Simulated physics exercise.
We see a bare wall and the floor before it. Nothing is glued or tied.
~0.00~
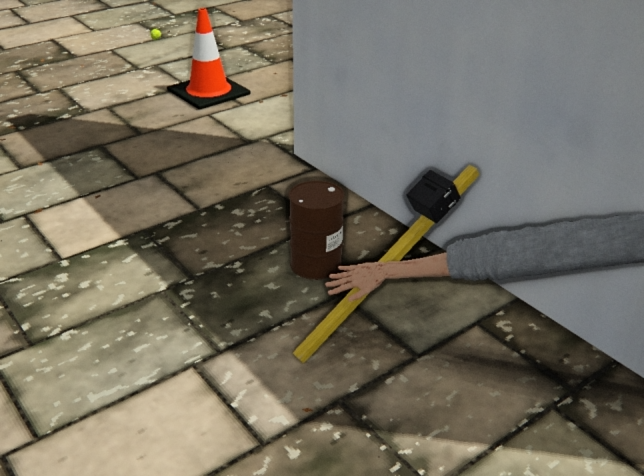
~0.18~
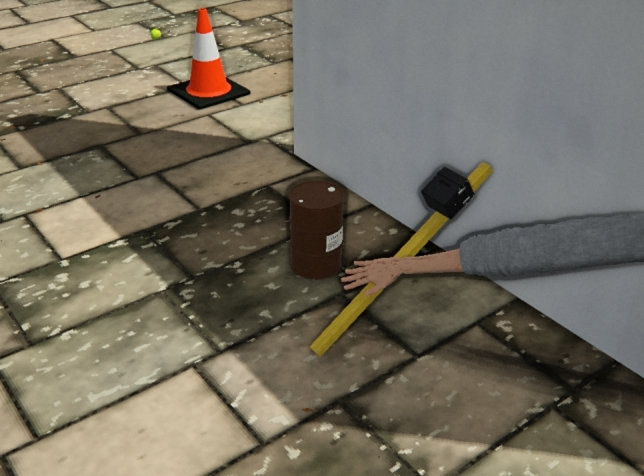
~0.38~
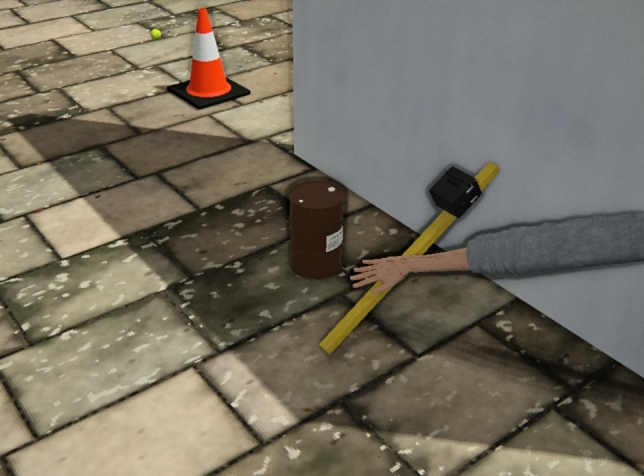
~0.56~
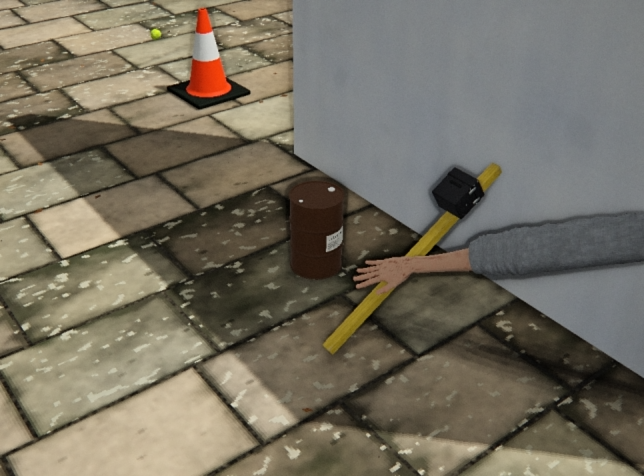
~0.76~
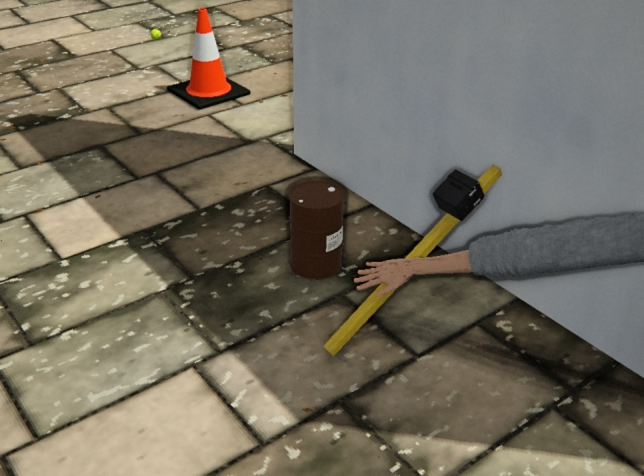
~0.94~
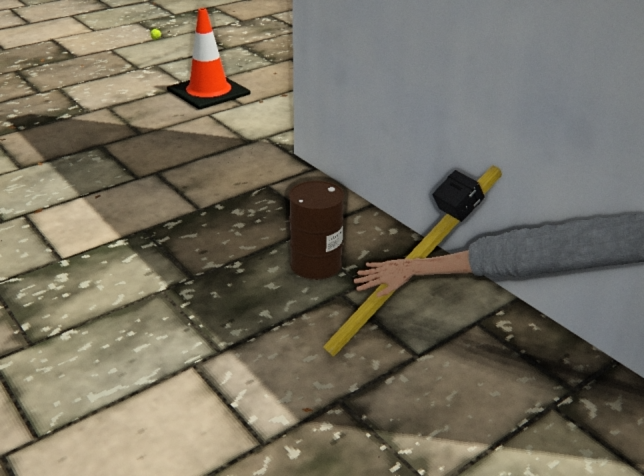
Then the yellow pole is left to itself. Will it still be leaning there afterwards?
As it turns out, it gives way.
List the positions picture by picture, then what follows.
In the first frame, not yet at the wall; yellow pole (389, 261); brown canister (316, 230).
In the second frame, not yet at the wall; yellow pole (403, 257); brown canister (316, 230).
In the third frame, not yet at the wall; yellow pole (412, 256); brown canister (316, 230).
In the fourth frame, not yet at the wall; yellow pole (414, 256); brown canister (316, 230).
In the fifth frame, leant on the wall, still held; yellow pole (415, 258); brown canister (316, 230).
In the sixth frame, leant on the wall, still held; yellow pole (415, 259); brown canister (316, 230).
After 1.24 s, yellow pole leaning 19° more than when let go near (400, 295).
After 1.44 s, yellow pole leaning 29° more than when let go near (394, 314).
In the end (2.2 s), moved from the start, yellow pole; brown canister unmoved. At the end, from the last picture's camera, yellow pole near (394, 317). The pole slides down.
